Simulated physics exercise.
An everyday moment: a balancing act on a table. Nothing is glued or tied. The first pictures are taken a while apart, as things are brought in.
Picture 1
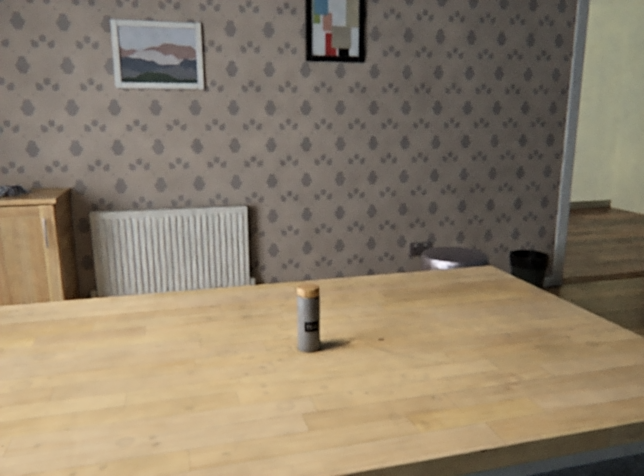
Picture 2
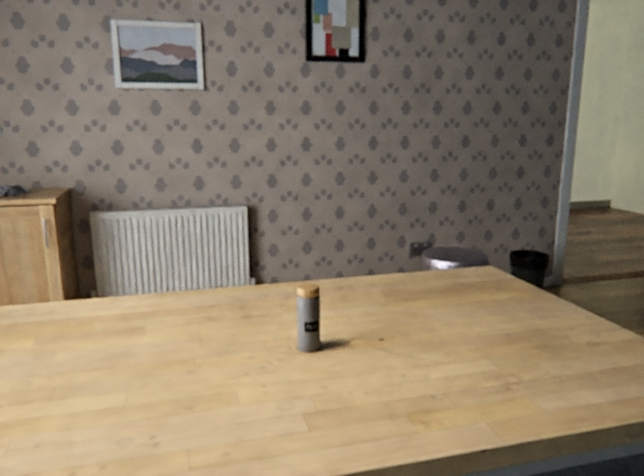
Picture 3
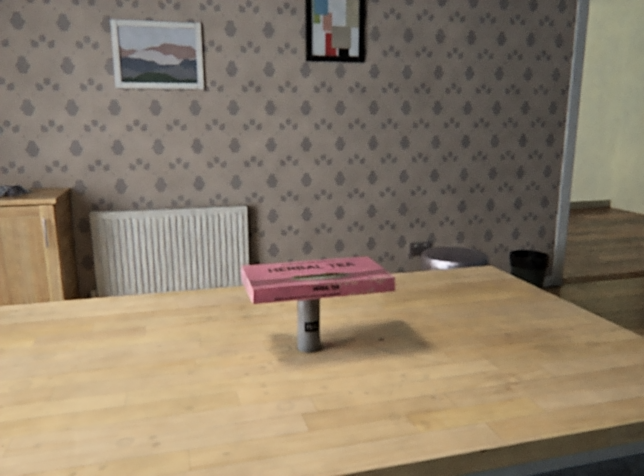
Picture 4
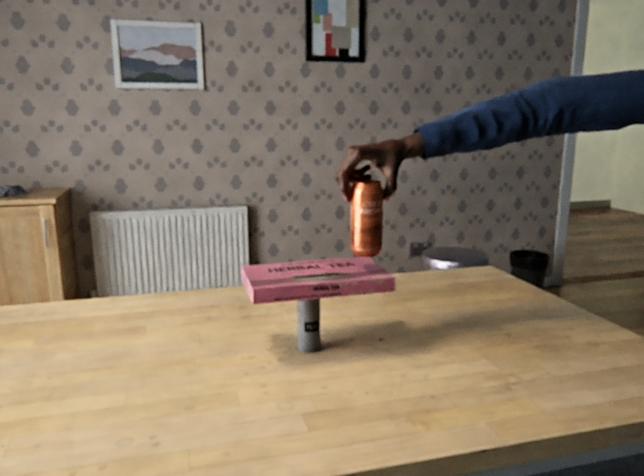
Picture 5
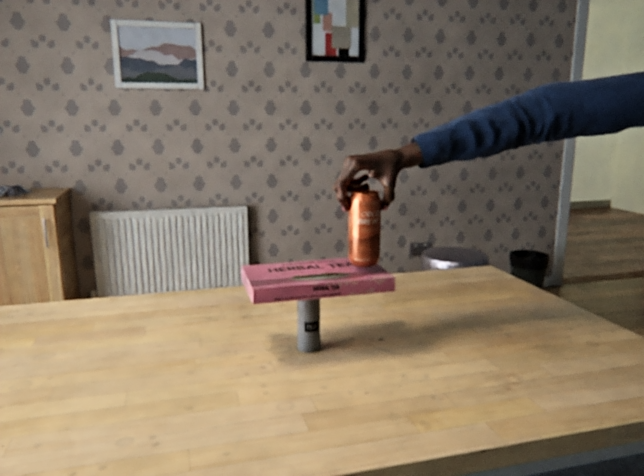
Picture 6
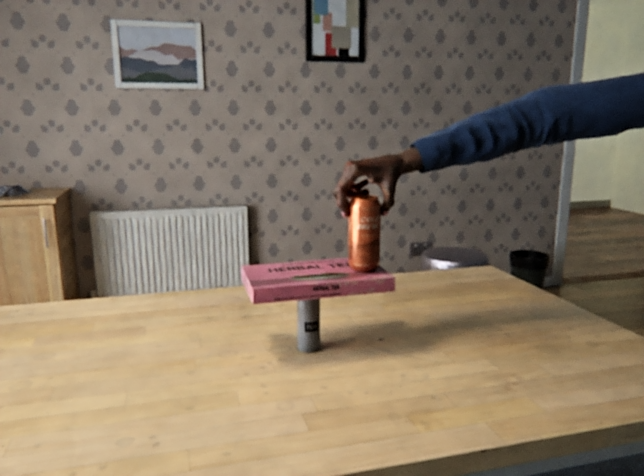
A pink herbal tea packet appears, lying flat on top of a small grey container with a wooden lid that stands alone on a wooden table. A blue-sleeved arm then reaches in from the right, holding an orange can above the packet's right side, and lowers it slightly onto the packet, fingers still on it.
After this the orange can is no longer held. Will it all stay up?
It comes apart.
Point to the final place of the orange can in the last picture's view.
At about (446, 328).
Then, 0.30 s on from there, orange can now fallen; pink packet turned 46° from how it was put.
Then, 0.50 s on from there, pink packet on its side.
Then, 0.90 s on from there, pink packet now fallen.
In the end, fallen, pink packet and orange can; grey shaker unmoved. At the end, from the last picture's camera, orange can near (446, 328). The stack gives way.
